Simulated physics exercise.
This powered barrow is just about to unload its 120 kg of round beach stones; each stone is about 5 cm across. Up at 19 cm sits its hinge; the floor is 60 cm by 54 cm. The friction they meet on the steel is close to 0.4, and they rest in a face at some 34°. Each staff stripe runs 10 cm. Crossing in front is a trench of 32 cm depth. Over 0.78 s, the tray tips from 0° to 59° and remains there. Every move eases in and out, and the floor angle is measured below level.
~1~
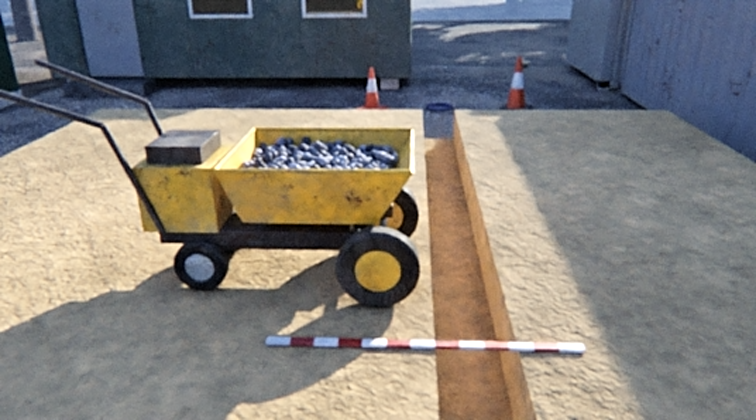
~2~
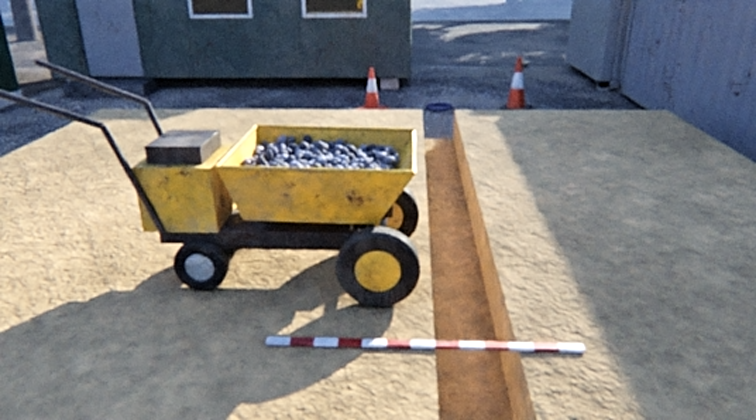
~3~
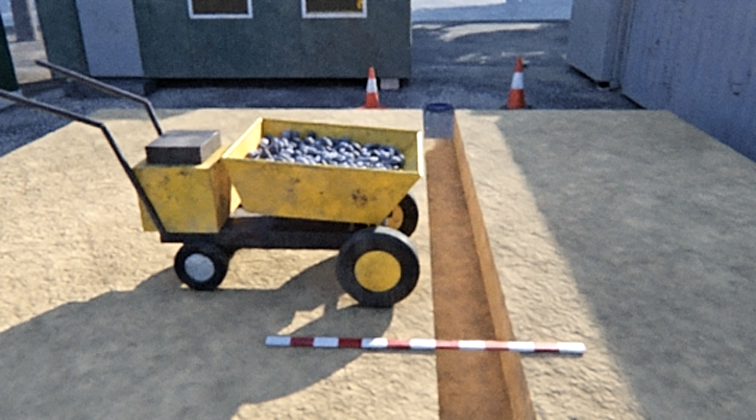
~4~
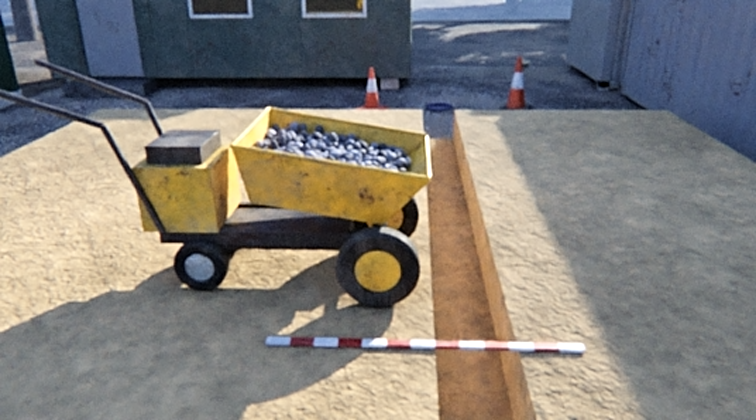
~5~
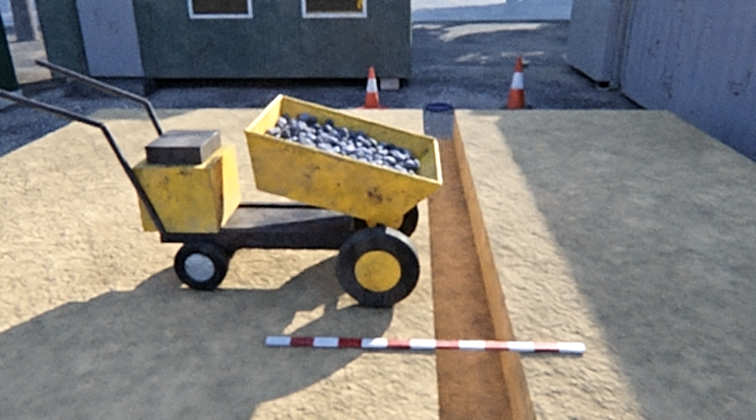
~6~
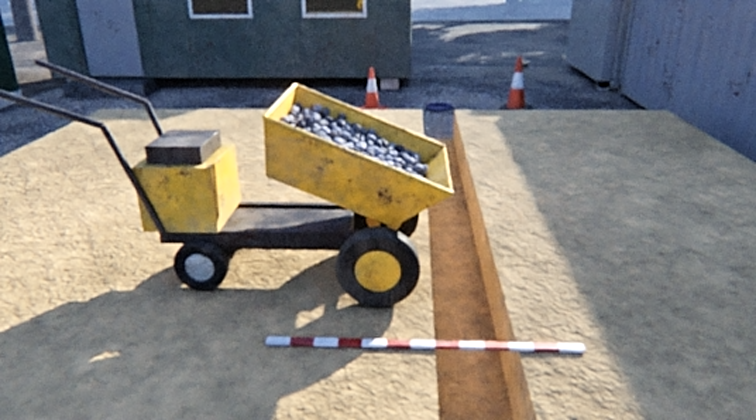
On sandy ground beside a trench, a yellow barrow's stone-filled tray steadily tilts down rightward.
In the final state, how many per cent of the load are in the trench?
About 20 per cent are in the trench in the final state.
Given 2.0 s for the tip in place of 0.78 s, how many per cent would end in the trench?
That would give about 35 percent.
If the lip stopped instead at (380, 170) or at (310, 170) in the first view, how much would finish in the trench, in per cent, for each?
I'd expect some 40 per cent, then some 50.
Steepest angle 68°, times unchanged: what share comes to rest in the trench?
I'd guess some 35 in a hundred.
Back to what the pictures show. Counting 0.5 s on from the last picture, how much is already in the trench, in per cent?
Approx. 5 % of the load.
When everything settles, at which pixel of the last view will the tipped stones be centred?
(533, 271).
Then, 0.2 s after the last picture the floor is at 49°, 100 % in the tray; the foremost stones are at (458, 203).
Then, 0.5 s after the last picture the floor is at 59°, 88 % in the tray, 5 % in the trench, 7 % past the trench; the foremost stones are at (532, 252).
Then, 0.9 s after the last picture the floor is at 59°, 51 % in the tray, 4 % in the trench, 45 % past the trench; the foremost stones are at (640, 287).
Then, 2.9 s after the last picture the floor is at 59°, 31 % in the tray, 20 % in the trench, 49 % past the trench; the foremost stones are at (750, 280).
